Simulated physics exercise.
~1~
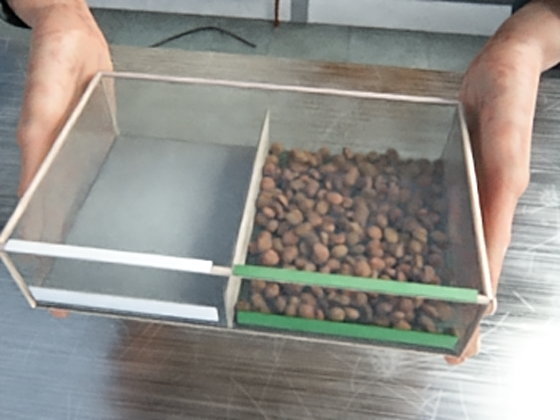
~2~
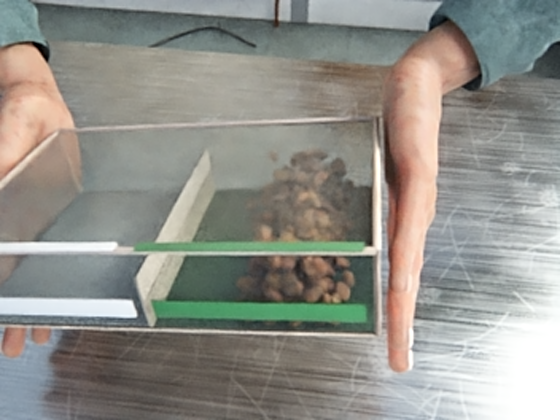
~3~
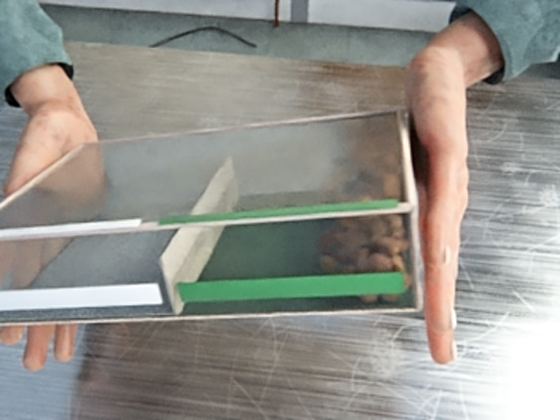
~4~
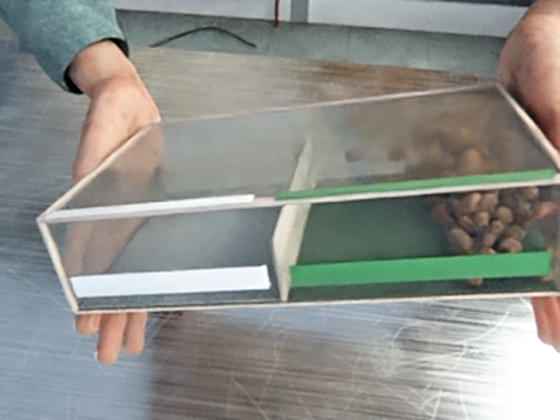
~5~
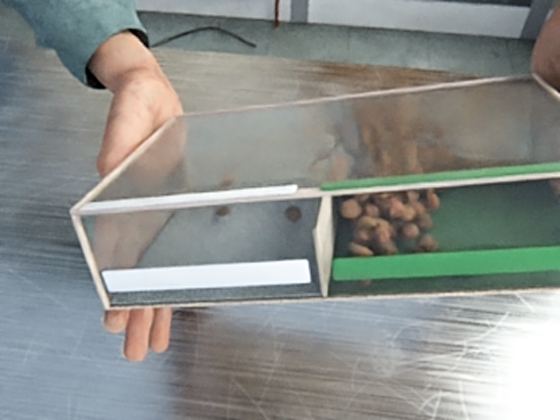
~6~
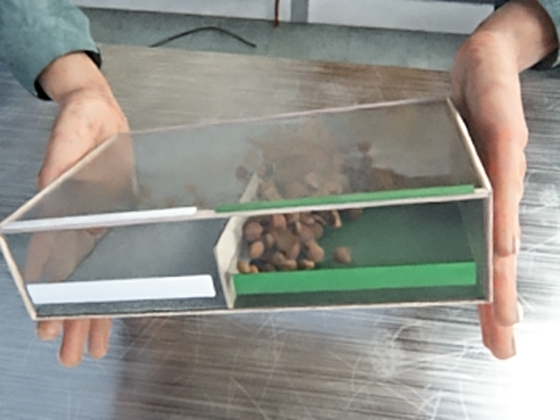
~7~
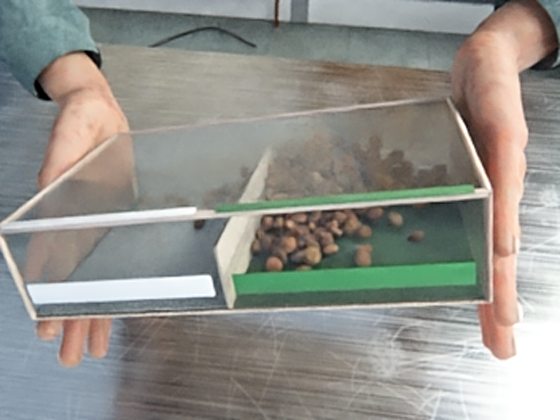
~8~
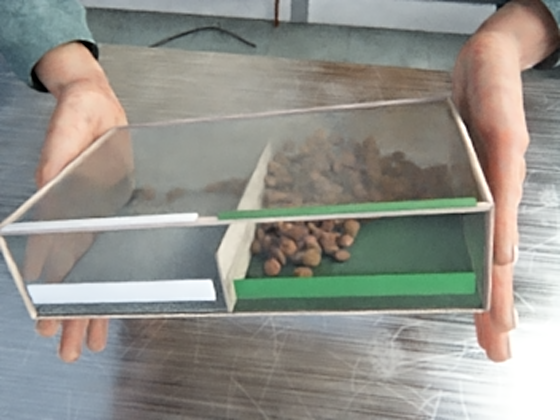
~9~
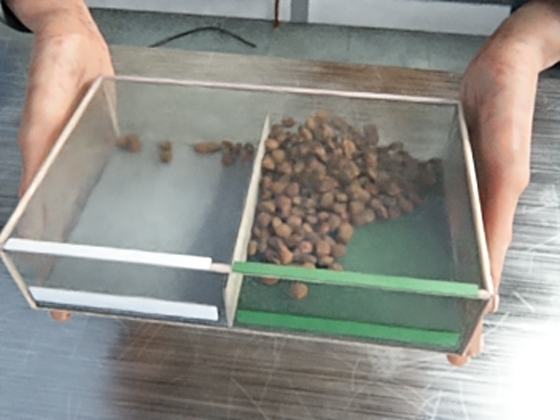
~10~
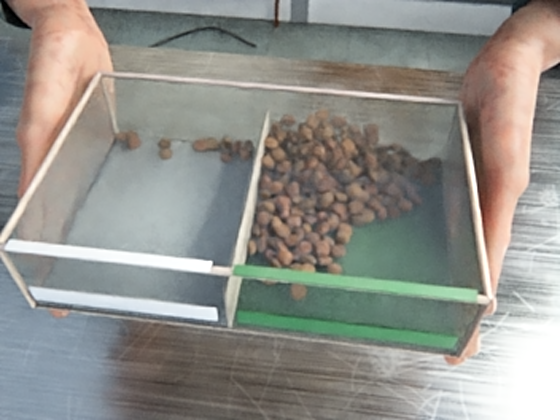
Hands tilt and shake a clear box until a few brown kibble pieces cross left.
